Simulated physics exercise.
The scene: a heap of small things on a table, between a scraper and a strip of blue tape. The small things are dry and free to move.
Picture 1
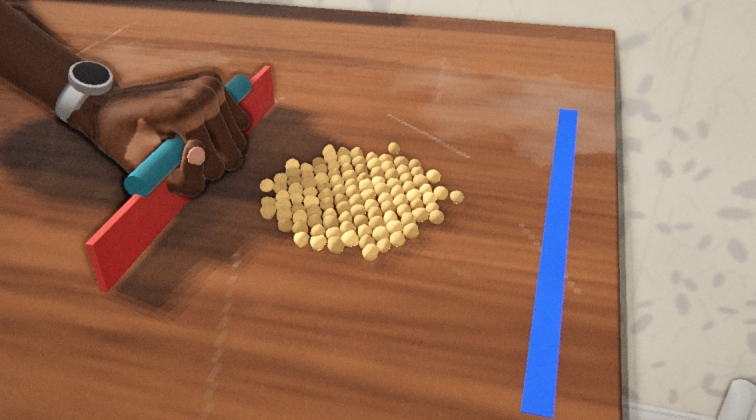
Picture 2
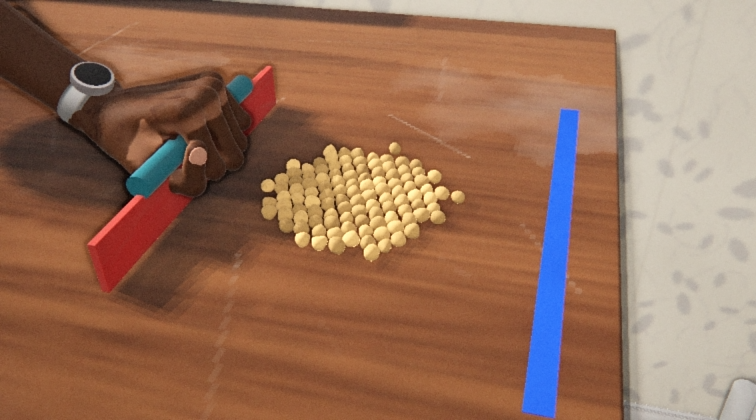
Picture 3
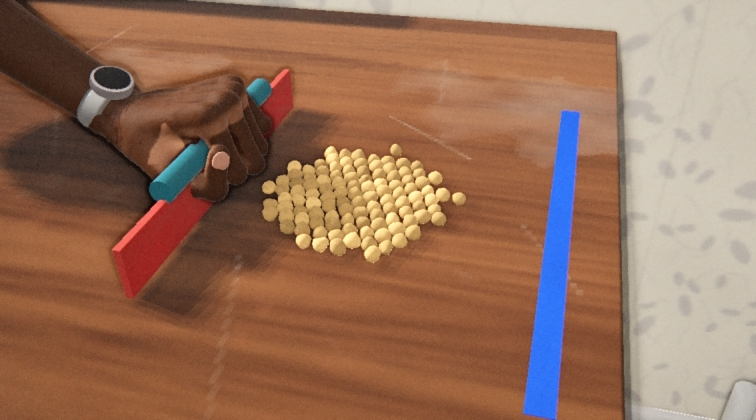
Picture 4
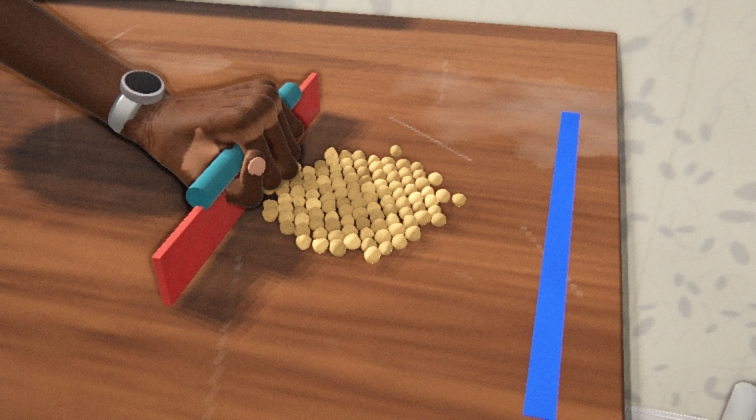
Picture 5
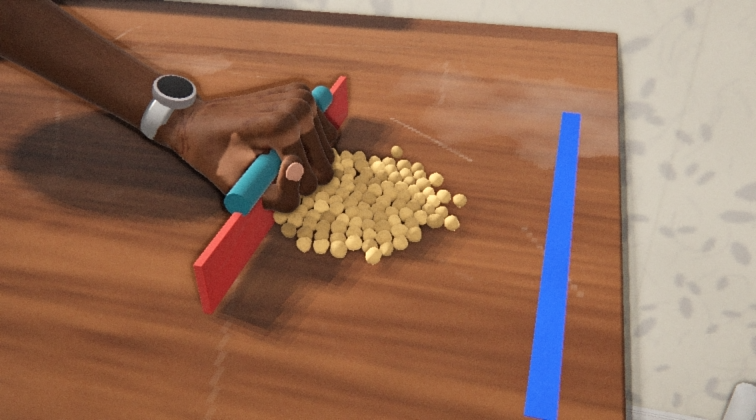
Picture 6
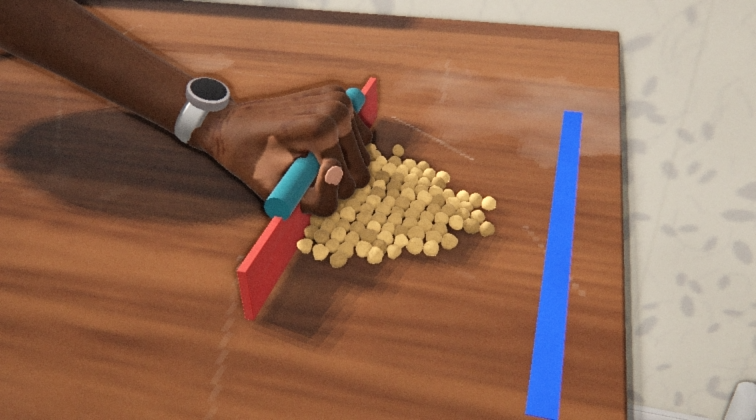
A hand wearing a watch held a red scraper with a teal handle still beside a heap of dried chickpeas, then slid it right across the wooden table, pushing many of them along.
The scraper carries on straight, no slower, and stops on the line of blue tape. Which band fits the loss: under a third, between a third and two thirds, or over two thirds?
Over the edge goes between a third and two thirds of it.
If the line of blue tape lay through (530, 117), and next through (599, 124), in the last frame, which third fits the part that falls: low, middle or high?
The first try: Less than a third. The second: Above two thirds.
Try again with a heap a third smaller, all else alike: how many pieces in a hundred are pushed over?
Near 40 %.
Just after the last frame, scraper still moving, near (451, 169); heap all on the table, its front near (588, 225).
A moment on, scraper stopped at the blue tape; heap roughly a third over the edge.
Further on, scraper stopped at the blue tape; heap roughly half over the edge.
When it is over, scraper stopped at the blue tape; heap roughly half over the edge.
